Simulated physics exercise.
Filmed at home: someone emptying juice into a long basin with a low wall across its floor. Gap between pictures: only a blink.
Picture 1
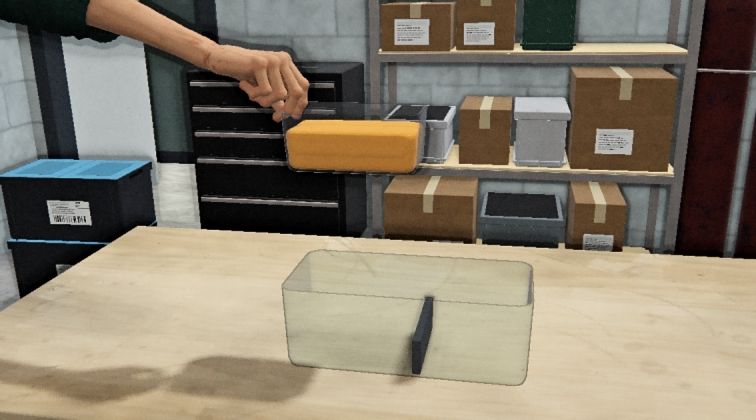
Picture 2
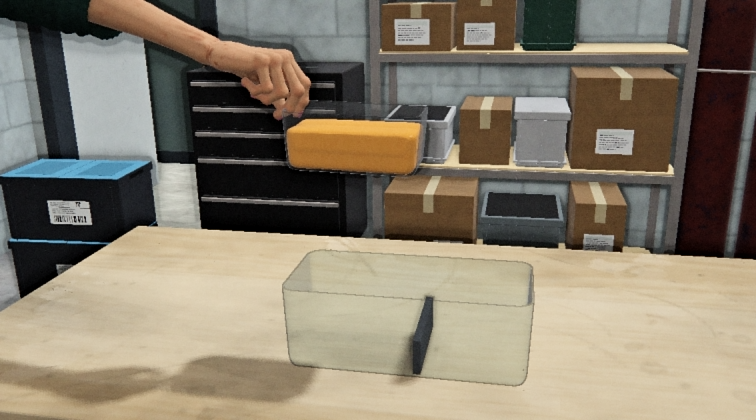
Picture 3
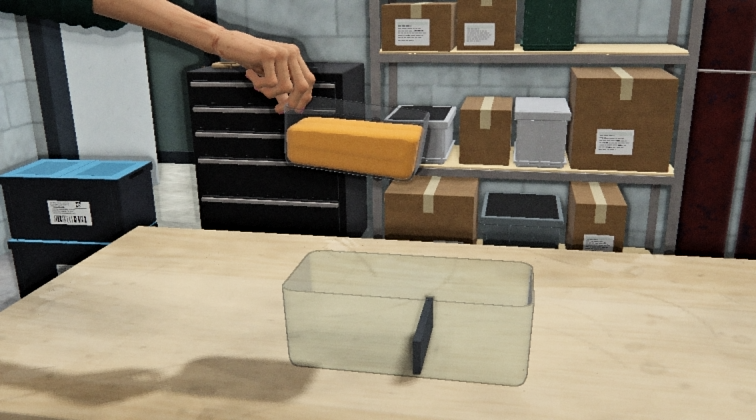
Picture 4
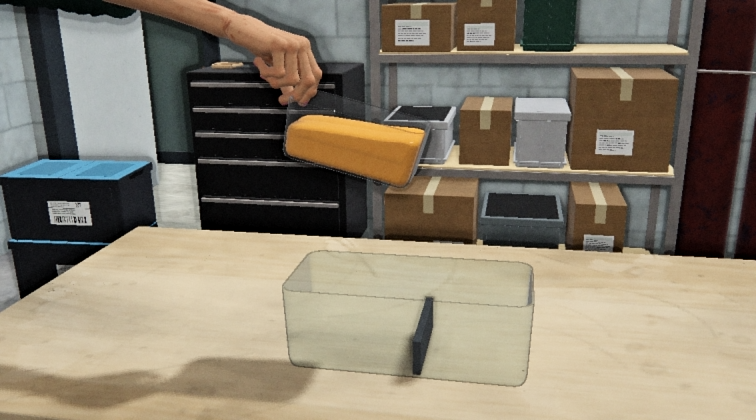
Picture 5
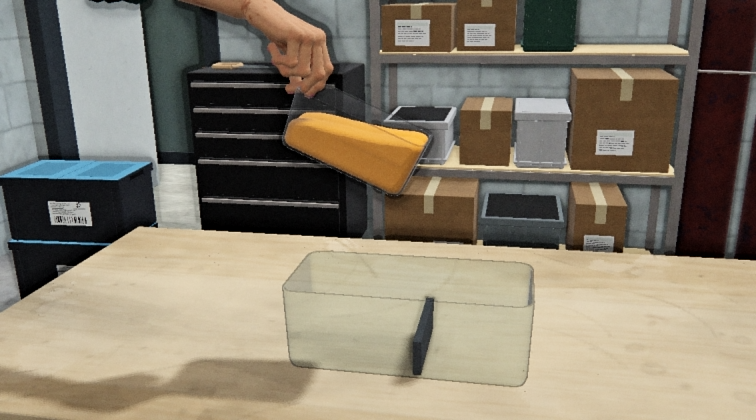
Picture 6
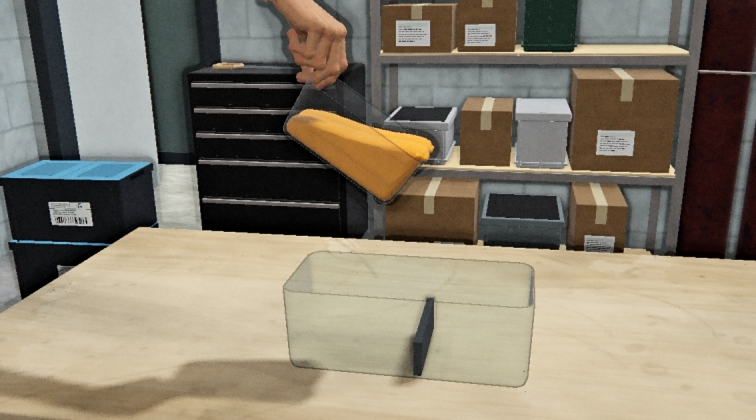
A hand gradually tilting a clear container of orange juice down to the right above a long basin with a low dark wall.
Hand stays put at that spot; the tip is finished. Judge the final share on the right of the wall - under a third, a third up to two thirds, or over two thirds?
Highest of three bands.
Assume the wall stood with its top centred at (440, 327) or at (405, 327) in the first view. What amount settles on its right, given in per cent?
First try: Roughly 55 per cent; second try: 75 per cent.
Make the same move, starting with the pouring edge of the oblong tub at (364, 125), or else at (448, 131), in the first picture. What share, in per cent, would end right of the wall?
You'd see around 15 per cent, and then around 80 per cent.
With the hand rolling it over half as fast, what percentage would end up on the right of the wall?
Something like 75 in a hundred.
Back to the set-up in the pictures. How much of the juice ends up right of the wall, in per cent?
I'd put it near 75 per cent.
A moment on, the oblong tub is tipped on its side and 15 per cent is still to pour, 0 is left of the wall and 21 right of it.
Next, the oblong tub is tipped right over and 4 per cent is still to pour, 5 is left of the wall and 73 right of it.
Then the oblong tub is tipped right over and 0 per cent is still to pour, 12 is left of the wall and 68 right of it.
Later the oblong tub is tipped right over and 0 per cent is still to pour, 17 is left of the wall and 76 right of it.
In the end 18 per cent lies left of the wall, 74 right of it and 8 outside.
